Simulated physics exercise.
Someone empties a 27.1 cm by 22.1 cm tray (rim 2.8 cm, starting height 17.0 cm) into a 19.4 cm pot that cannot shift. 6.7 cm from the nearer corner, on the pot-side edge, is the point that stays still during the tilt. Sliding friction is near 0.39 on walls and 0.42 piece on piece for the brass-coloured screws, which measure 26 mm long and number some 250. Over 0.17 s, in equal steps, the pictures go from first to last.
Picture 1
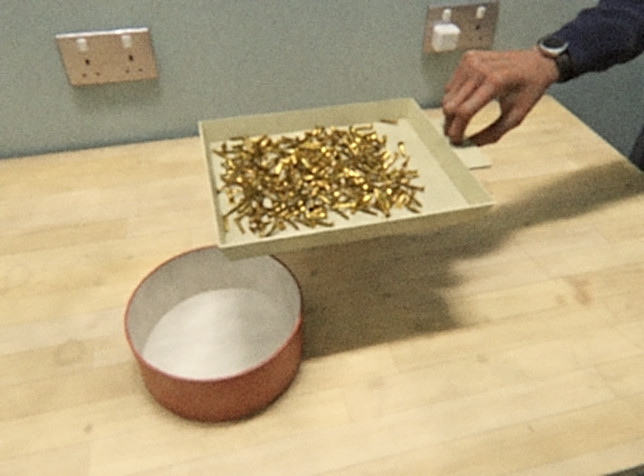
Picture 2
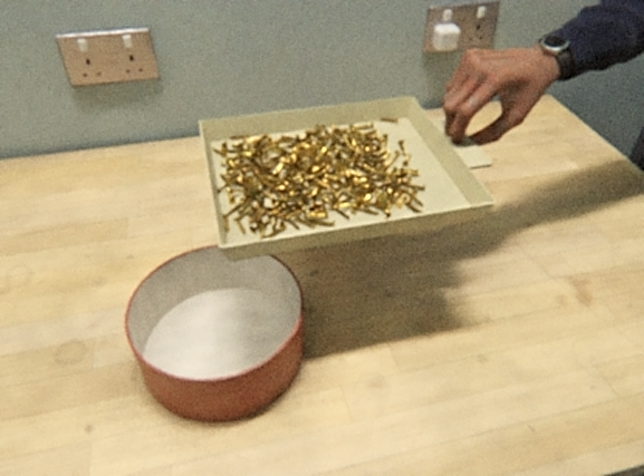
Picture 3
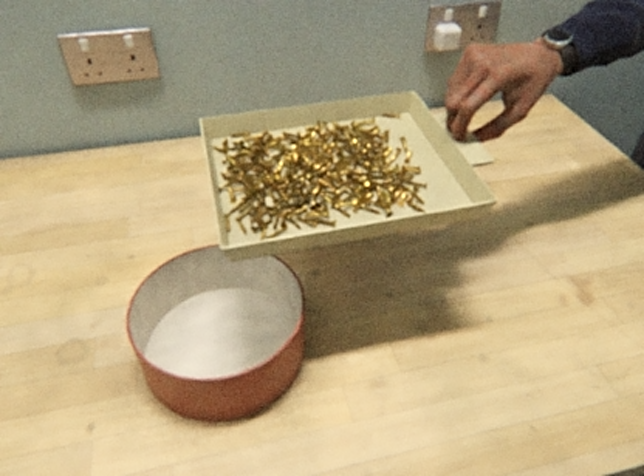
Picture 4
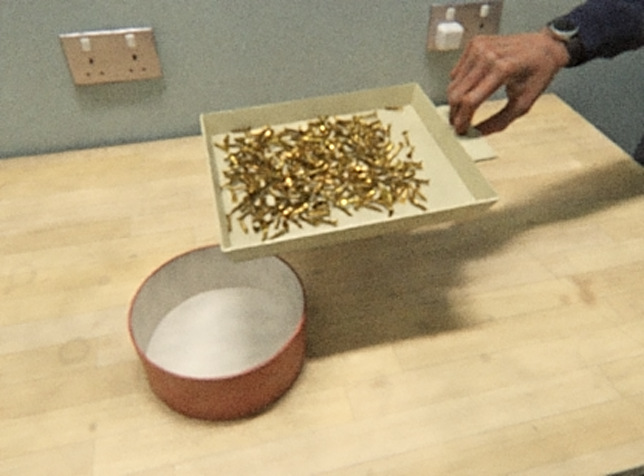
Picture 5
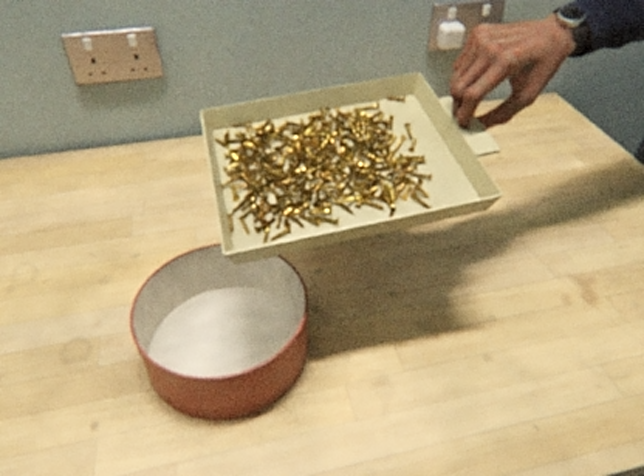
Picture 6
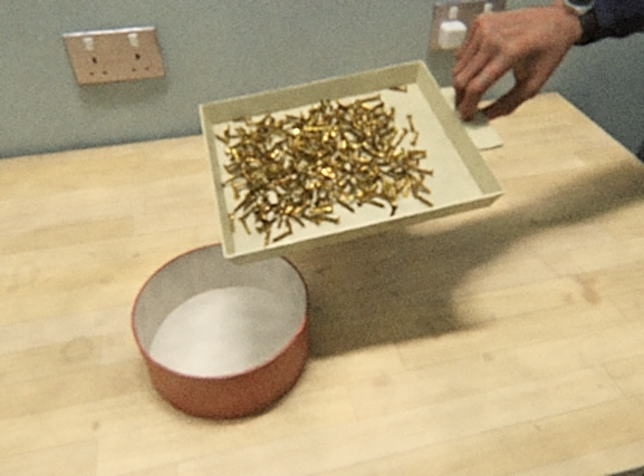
A hand slowly tilts a tray of small brass-coloured pieces leftward above a red pot.
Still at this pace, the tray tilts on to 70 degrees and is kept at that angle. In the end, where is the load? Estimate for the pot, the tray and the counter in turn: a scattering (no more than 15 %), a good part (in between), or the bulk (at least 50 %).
Estimate - pot: The bulk, left on the tray: A good part, counter: A scattering.
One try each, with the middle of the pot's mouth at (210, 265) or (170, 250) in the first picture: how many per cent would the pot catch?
Estimates: 15 in a hundred and 0 in a hundred.
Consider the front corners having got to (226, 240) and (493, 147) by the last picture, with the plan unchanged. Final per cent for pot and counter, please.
Pot 30; counter 40.
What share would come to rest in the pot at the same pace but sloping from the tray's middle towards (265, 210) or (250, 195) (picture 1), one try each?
That would be close to 70 per cent and then close to 30 per cent.
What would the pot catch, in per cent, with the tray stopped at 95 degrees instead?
Share in the pot: Around 90 %.
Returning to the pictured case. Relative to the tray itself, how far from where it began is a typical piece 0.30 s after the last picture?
By then it sits near 3 cm from where it began.
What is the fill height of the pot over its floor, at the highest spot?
2.5 cm.
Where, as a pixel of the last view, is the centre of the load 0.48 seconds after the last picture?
Look about (278, 227) in the last view.
Then, 0.30 s after the last picture, tilt 41 degrees; the tray holds 100 %, the pot 0 %.
Then, 0.48 s after the last picture, tilt 60 degrees; the tray holds 100 %, the pot 0 %.
Then, 0.79 s after the last picture, tilt 70 degrees; the tray holds 60 %, the pot 30 %.
In the end, pot 60 %, tray 30 %, counter 5 %.
